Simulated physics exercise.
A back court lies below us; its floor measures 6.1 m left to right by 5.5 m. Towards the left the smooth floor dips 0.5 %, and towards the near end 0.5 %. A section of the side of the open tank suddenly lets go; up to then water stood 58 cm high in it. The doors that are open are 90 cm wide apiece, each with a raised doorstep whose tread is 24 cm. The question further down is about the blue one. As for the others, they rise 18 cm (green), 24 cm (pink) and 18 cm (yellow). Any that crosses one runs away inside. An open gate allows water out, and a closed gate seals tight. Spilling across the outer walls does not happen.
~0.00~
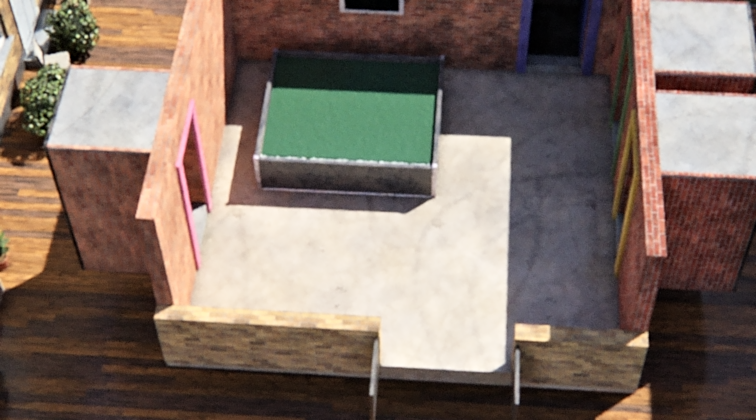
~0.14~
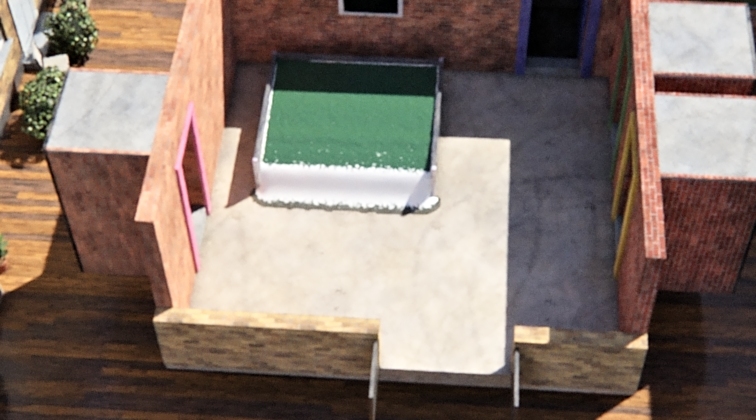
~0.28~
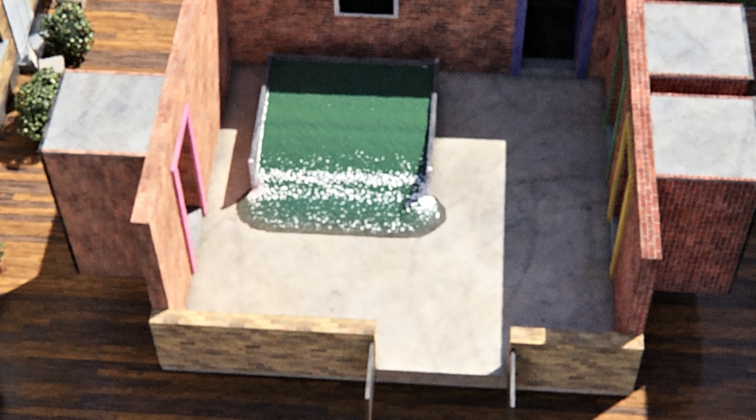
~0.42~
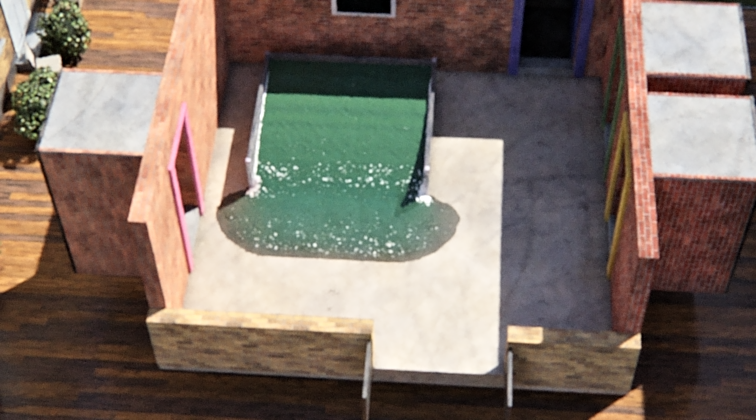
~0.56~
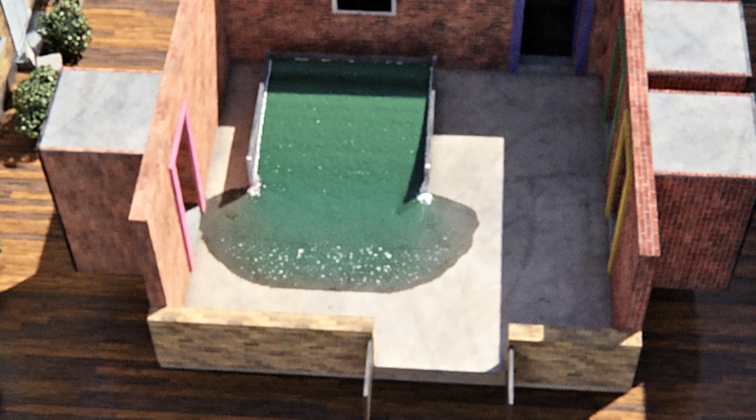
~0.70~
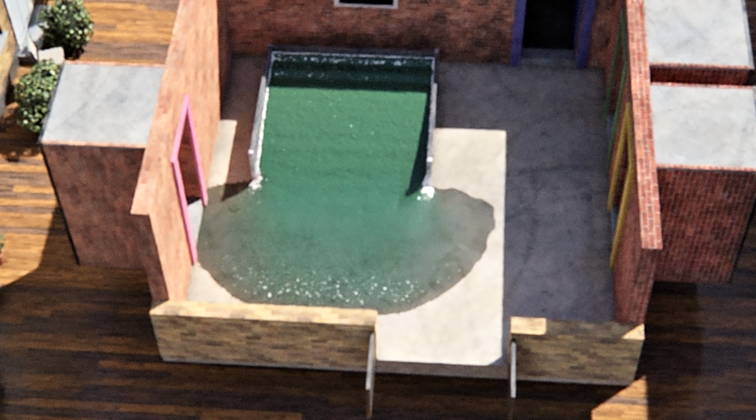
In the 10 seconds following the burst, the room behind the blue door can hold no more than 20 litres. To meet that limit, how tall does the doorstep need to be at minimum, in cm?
At least 8.5 cm or so.
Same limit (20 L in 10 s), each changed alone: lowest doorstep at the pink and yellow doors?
You'd want about 17 centimetres at pink and about 7.0 centimetres at yellow.
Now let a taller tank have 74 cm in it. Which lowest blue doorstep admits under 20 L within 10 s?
Minimum height: Approx. 12.5 cm.
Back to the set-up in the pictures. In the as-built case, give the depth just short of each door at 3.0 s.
Centimetres: Green = 0, pink = 23, blue = 0, yellow = 0.
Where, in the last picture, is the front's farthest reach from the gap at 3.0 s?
Look about (607, 356) in the last picture.
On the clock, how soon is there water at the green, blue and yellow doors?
Green at 5.5 s, blue at 7.0 s and yellow at 4.0 s.
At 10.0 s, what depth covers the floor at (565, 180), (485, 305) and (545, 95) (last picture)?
In order: Around 4, 6 and 9 cm.
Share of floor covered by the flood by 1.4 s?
Roughly 45 percent of the floor is wet.
After 1.4 s water covers 45 % of the floor, deepest (39 cm) near (320, 341); it has not reached the blue door.
After 3.0 s water covers 50 % of the floor, deepest (36 cm) near (180, 334); it has not reached the blue door.
After 10.0 s water covers 95 % of the floor, deepest (12 cm) near (436, 140); 10 cm at the blue door, 1 litre in over its 15 cm doorstep.
At the blue door as built, the water arrived by 6.8 s and peaked near 16 cm at 7.2 s.
Run again over the same 10 s with other heights there, 30 litres in over 7.5 cm, 12 litres over 10 cm. The limit of 20 litres is kept from about 8.5 cm up.
